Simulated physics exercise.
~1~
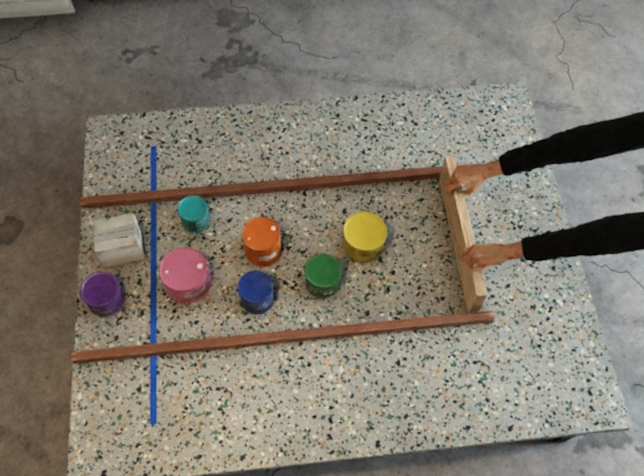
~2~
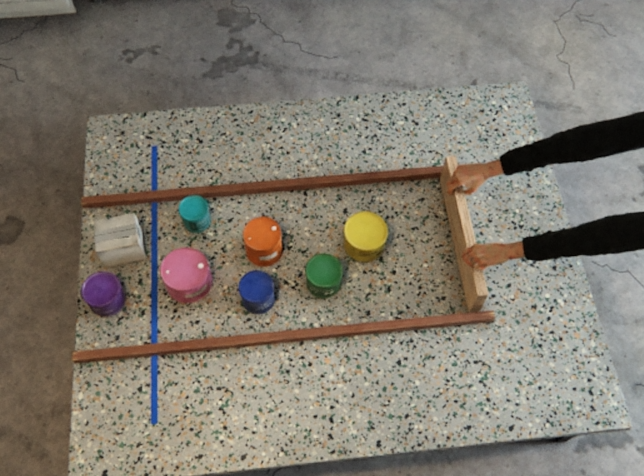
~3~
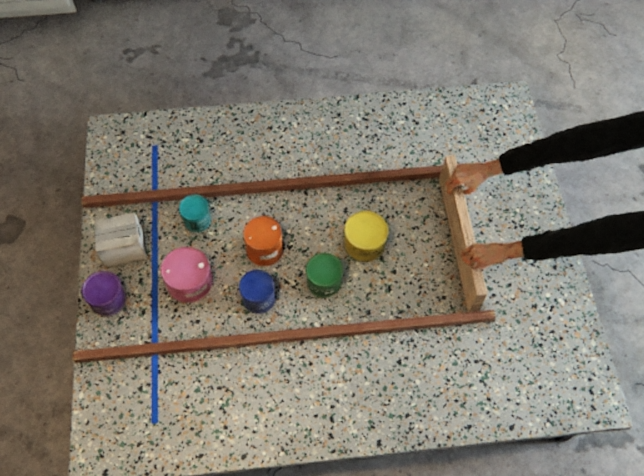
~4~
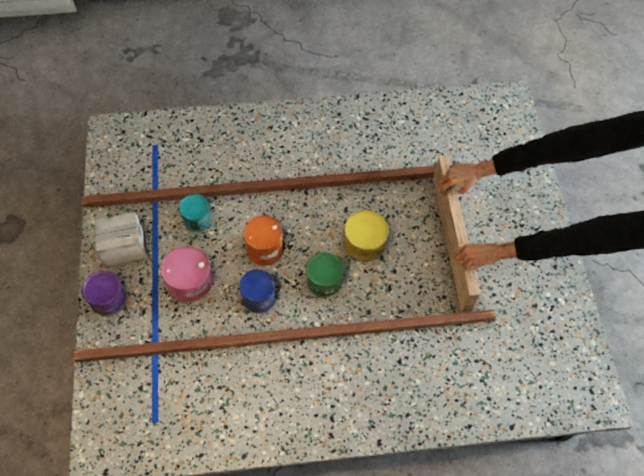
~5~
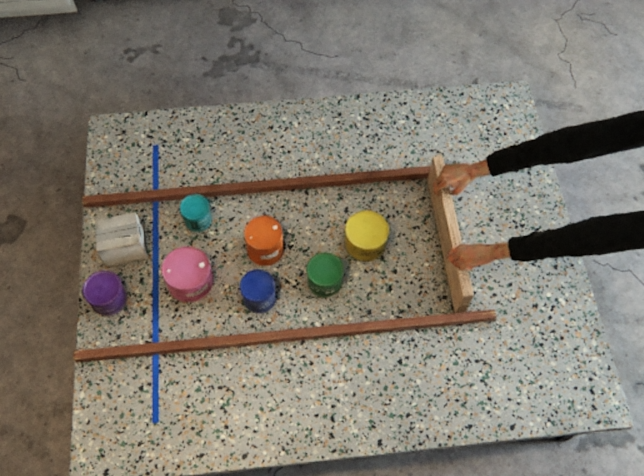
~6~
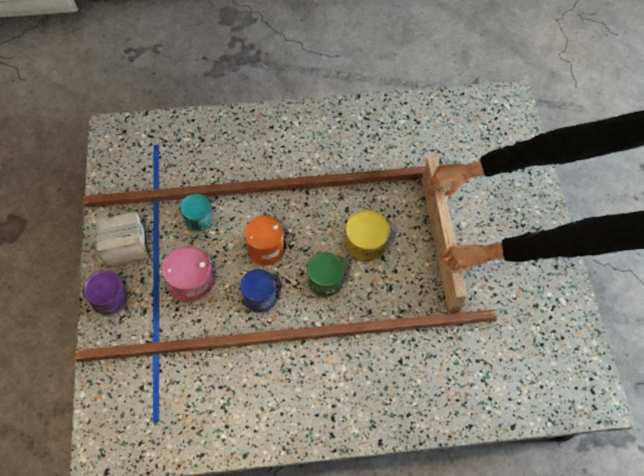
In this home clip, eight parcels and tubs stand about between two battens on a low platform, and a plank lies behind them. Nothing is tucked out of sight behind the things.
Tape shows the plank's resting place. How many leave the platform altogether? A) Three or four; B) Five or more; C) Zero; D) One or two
Option D: One or two.
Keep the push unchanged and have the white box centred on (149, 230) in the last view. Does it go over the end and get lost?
In that case it leaves the top.
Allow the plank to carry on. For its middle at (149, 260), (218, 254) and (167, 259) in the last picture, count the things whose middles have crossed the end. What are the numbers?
In order of the places given, that's 2, 0 and 2.
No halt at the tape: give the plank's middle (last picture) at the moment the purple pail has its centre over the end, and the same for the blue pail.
Roughly at (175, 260) and roughly at (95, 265).
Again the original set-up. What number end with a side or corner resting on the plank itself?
Well, it touches 4.
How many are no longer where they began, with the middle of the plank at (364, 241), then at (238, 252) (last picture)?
I get 1 at the one place and 5 at the other.
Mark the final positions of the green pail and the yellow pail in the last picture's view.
Same order as the question: First (135, 292), second (132, 249).
A little later, none off yet; purple pail at rest near (106, 293); white box at rest near (122, 240); pink canister at rest near (189, 274).
Next, none off yet; purple pail at rest near (106, 293); white box shifted a little near (108, 239); pink canister shifted about its own width near (154, 277).
When it is over, the number that fall off is one or two; down, white box and purple pail.
